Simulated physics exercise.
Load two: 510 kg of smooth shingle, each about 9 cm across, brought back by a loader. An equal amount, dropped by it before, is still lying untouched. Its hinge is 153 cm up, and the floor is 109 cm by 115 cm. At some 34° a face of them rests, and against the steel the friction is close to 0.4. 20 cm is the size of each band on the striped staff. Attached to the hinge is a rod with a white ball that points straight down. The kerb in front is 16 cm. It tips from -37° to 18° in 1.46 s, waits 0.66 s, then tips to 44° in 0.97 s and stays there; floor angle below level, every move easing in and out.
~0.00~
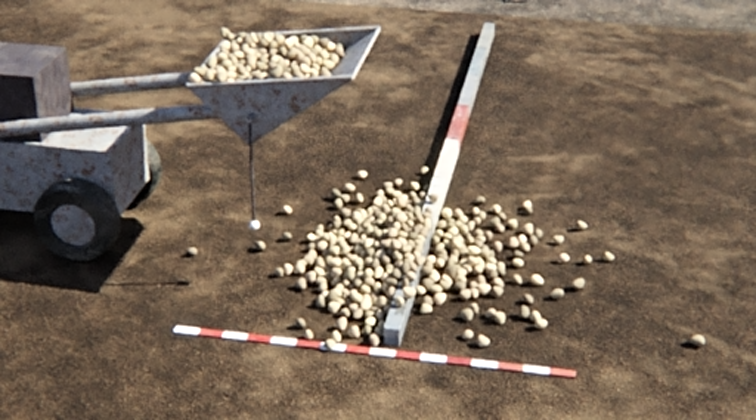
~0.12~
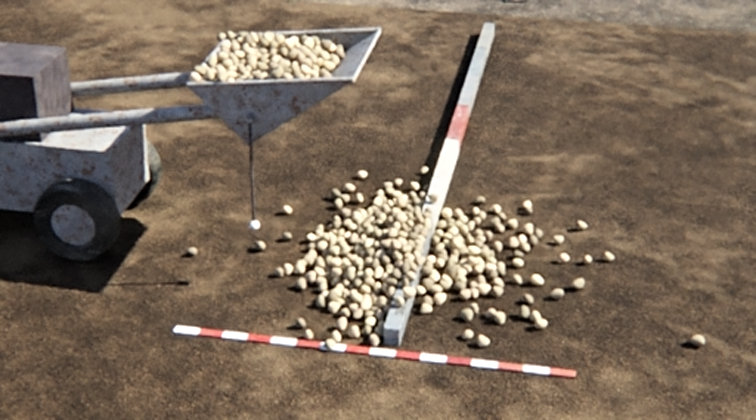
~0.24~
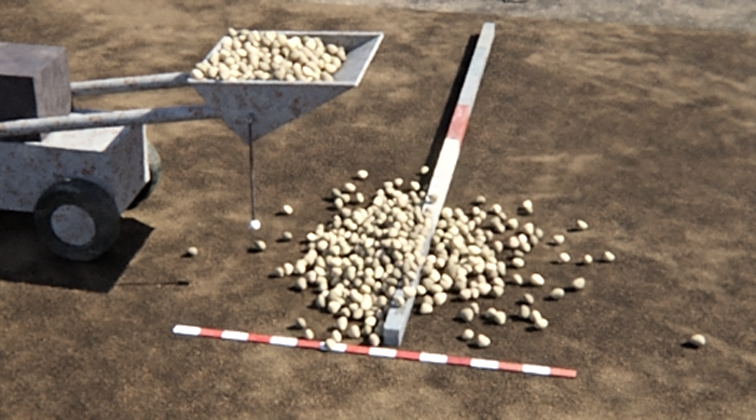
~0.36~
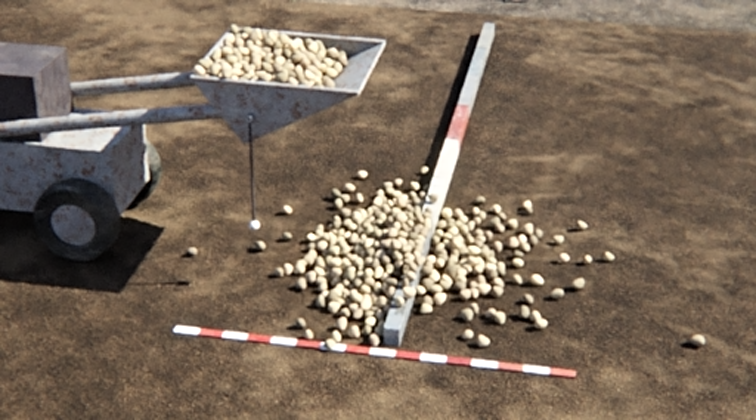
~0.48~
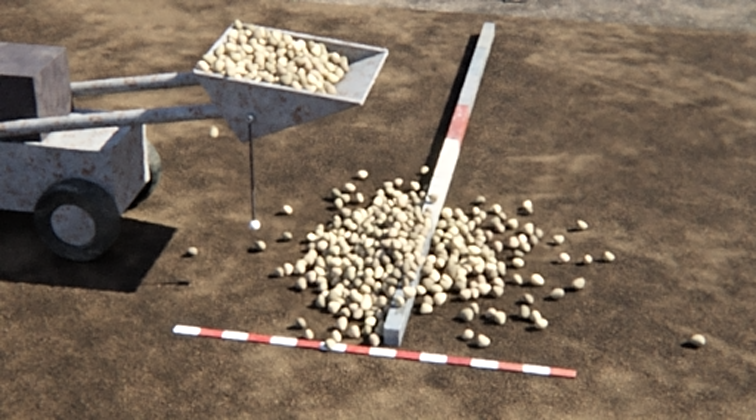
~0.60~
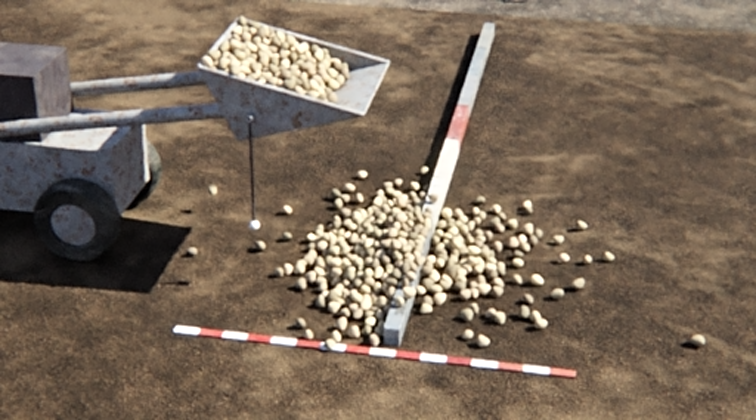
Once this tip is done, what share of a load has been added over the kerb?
About 50 per cent.
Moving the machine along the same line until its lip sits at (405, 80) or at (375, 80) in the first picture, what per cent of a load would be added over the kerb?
The first would add some 95 per cent and the second some 70 per cent.
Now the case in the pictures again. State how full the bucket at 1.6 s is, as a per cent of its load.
About 95 percent is still in there.
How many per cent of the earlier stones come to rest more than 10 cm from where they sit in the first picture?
About 20 per cent.
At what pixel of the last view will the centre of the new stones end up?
Their middle rests near (416, 247).
After 1.1 s the floor is at 10°; in per cent of one load, 100 in the bucket, 78 on this side of the kerb, 23 over the kerb; the foremost stones are at (590, 269).
After 1.6 s the floor is at 18°; in per cent of one load, 93 in the bucket, 84 on this side of the kerb, 23 over the kerb; the foremost stones are at (590, 269).
After 3.5 s the floor is at 44°; in per cent of one load, 0 in the bucket, 128 on this side of the kerb, 72 over the kerb; the foremost stones are at (594, 272).
After 6.4 s the floor is at 44°; in per cent of one load, 0 in the bucket, 128 on this side of the kerb, 73 over the kerb; the foremost stones are at (594, 272). Net gain over the kerb, 50.
